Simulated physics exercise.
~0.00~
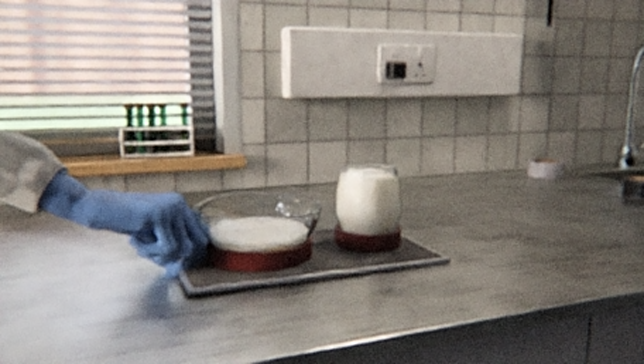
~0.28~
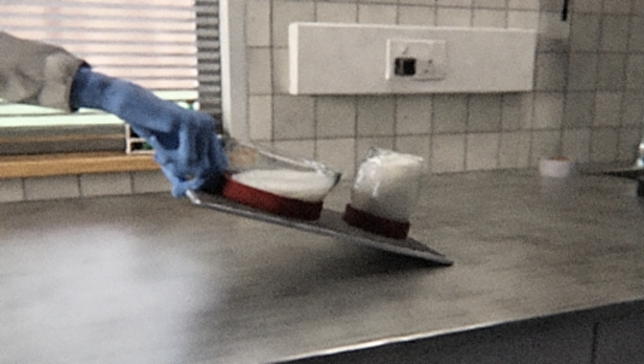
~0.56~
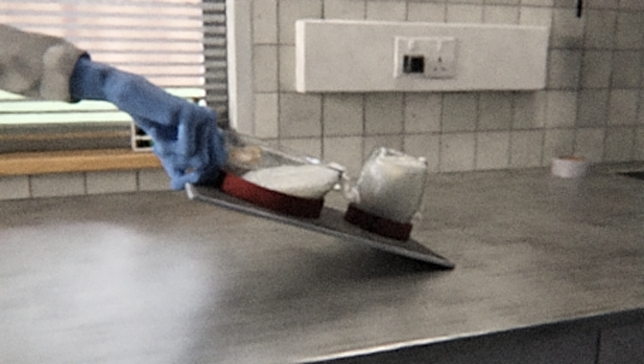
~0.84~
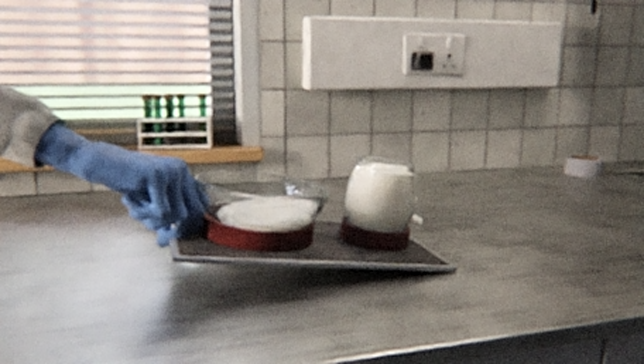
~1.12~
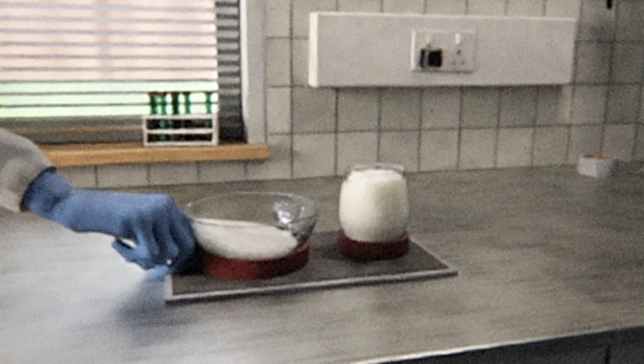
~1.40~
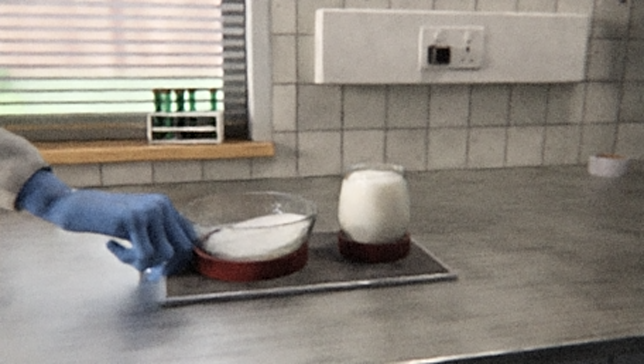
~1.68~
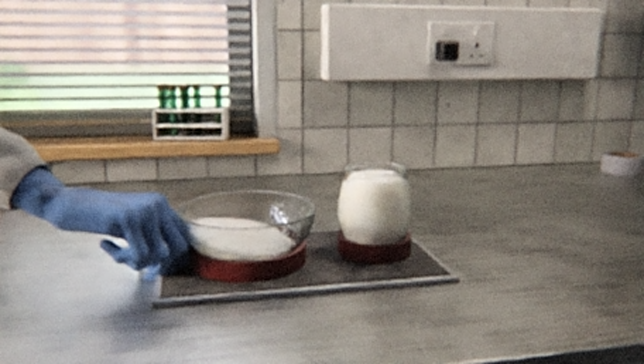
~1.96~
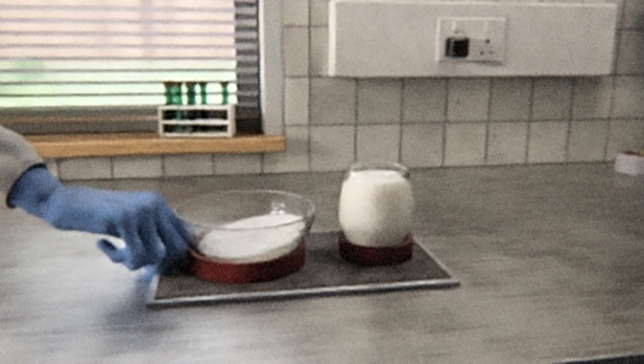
A blue-gloved hand lifts the left edge of a dark tray holding a glass bowl and a round-bellied glass of milk, tilting it steeply so milk slops toward the right, then lowers it flat, where both vessels stand upright, still holding milk.
